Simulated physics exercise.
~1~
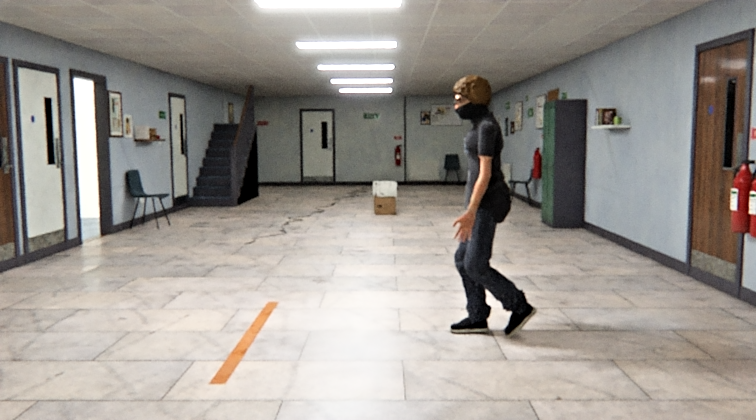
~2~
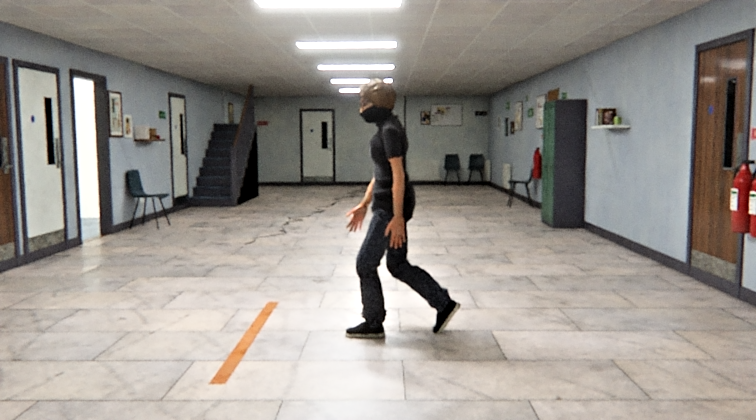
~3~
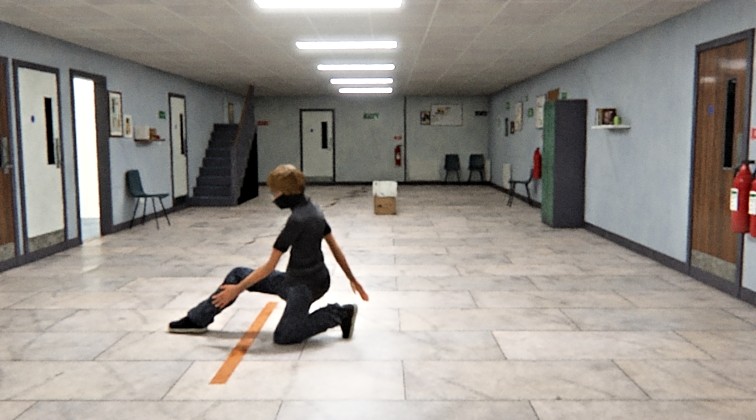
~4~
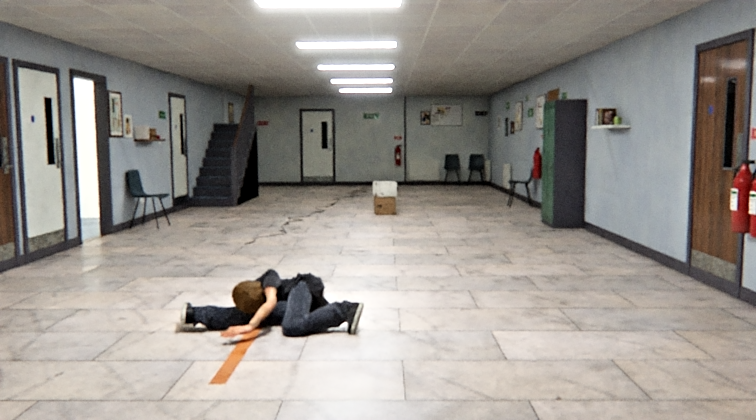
In a wide, tiled corridor with doors along both sides and a staircase at the far left, a person in dark clothes and a black face covering walks from right to left. Ahead of them, a strip of orange tape lies on the floor. Nearing the tape, the person suddenly drops, one leg stretched forward across it and the other knee bent on the tiles. The upper body then folds forward and down. The person ends slumped low on the floor, head just past the tape, while the hips and chest stop short of it.
